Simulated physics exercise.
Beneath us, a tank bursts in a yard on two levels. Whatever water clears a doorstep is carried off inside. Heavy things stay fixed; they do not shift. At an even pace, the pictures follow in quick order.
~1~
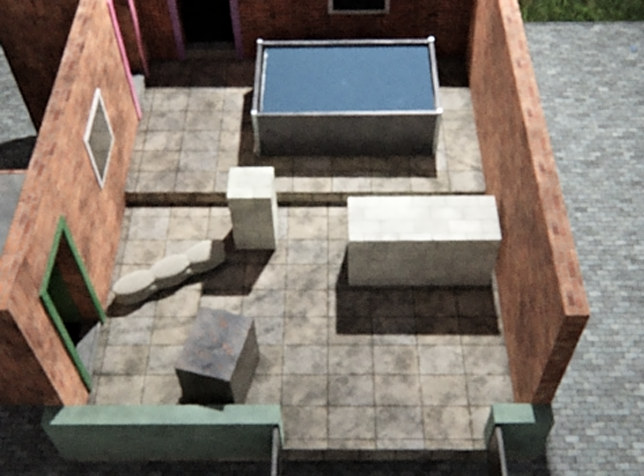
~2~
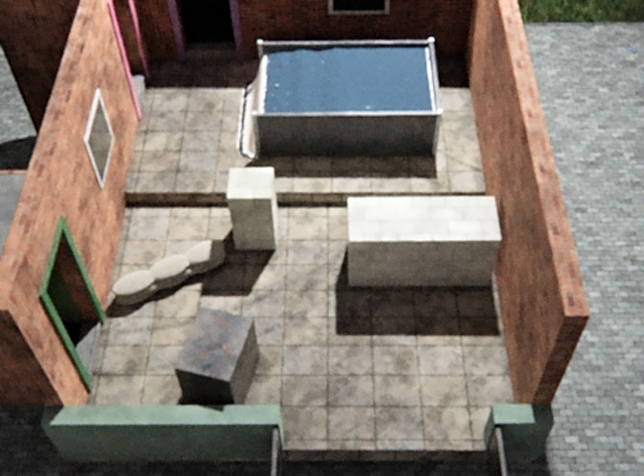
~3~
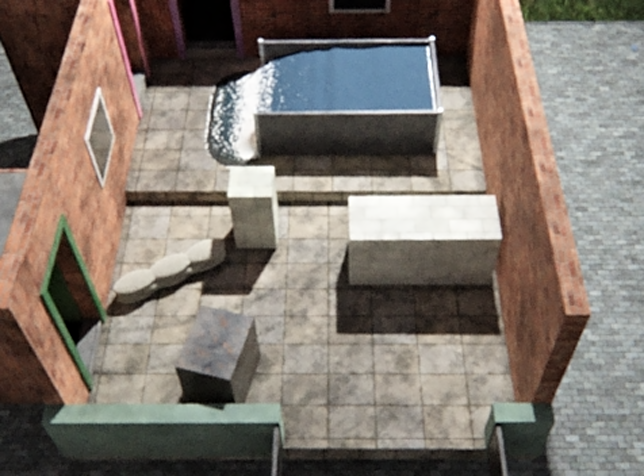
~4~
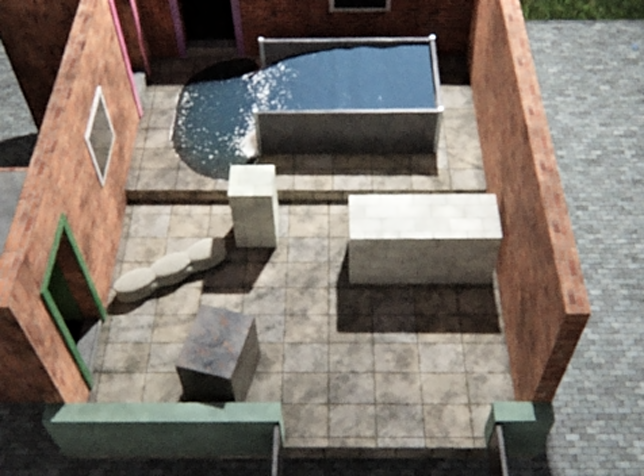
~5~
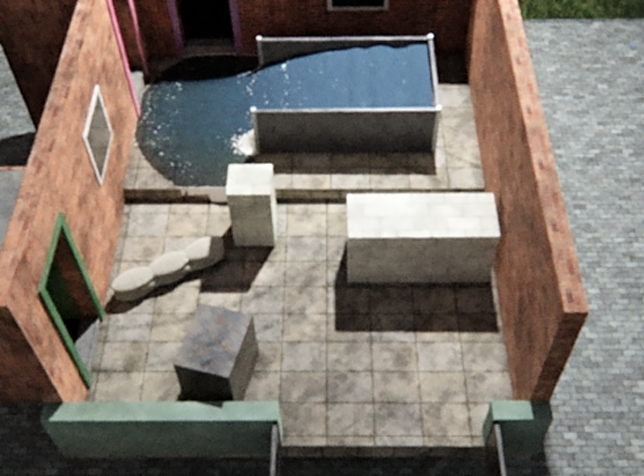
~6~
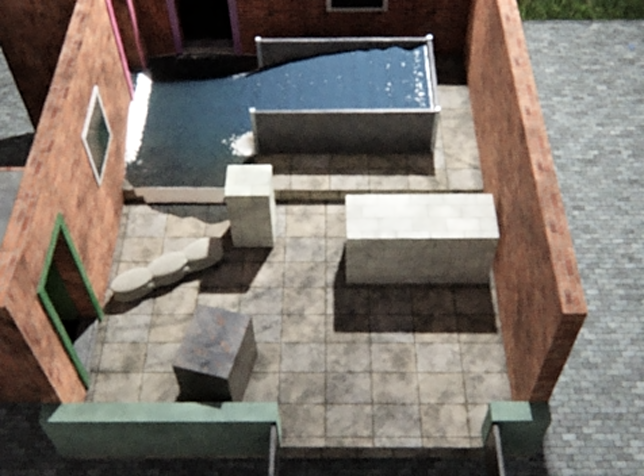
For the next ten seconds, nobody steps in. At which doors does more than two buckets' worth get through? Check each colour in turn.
My prediction: Green door: Two buckets or fewer, purple door: More than two buckets, pink door: More than two buckets.
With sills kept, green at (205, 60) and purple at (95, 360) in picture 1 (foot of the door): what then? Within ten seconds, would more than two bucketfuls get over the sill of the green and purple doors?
Green door tops the limit, purple door stays within it.
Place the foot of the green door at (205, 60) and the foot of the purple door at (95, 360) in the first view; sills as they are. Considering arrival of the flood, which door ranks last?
I reckon it's the purple door.
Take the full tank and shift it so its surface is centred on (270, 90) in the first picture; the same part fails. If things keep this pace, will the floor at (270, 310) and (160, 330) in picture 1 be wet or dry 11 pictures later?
In that order: Not flooded, awash.
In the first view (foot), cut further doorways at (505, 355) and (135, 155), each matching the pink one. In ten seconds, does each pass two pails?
First falls short, then tops the limit.
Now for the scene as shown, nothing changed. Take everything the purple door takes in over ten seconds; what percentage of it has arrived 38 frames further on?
That comes out to 100 per cent by my count.
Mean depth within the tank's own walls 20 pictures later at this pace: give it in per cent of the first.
I'd put it close to 24 percent.
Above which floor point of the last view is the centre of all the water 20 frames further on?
My guess is about (230, 148).
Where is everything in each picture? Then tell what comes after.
In the first picture, still water in the tank at (346, 80).
In the second picture, the front is at a hidden place, out from the gap at (262, 104).
In the third picture, the front is at (236, 75), out from the gap at (263, 106).
In the fourth picture, the front is at (198, 77), out from the gap at (264, 107).
In the fifth picture, the front is at (146, 97), out from the gap at (262, 106).
In the sixth picture, the front is at (149, 62), out from the gap at (261, 107).
A moment on, water covers 25 % of the floor; the green door not reached, the purple door wet at the sill, nothing in, the pink door over two buckets in.
Next, water covers 30 % of the floor; the green door wet at the sill, nothing in, the purple door over two buckets in, the pink door far over two buckets in.
Then, water covers 50 % of the floor; the green door wet at the sill, nothing in, the purple door far over two buckets in, the pink door far over two buckets in.
Later, water covers 85 % of the floor; the green door wet at the sill, nothing in, the purple door far over two buckets in, the pink door far over two buckets in.
In the end, water covers 90 % of the floor; the green door wet at the sill, nothing in, the purple door far over two buckets in, the pink door far over two buckets in.
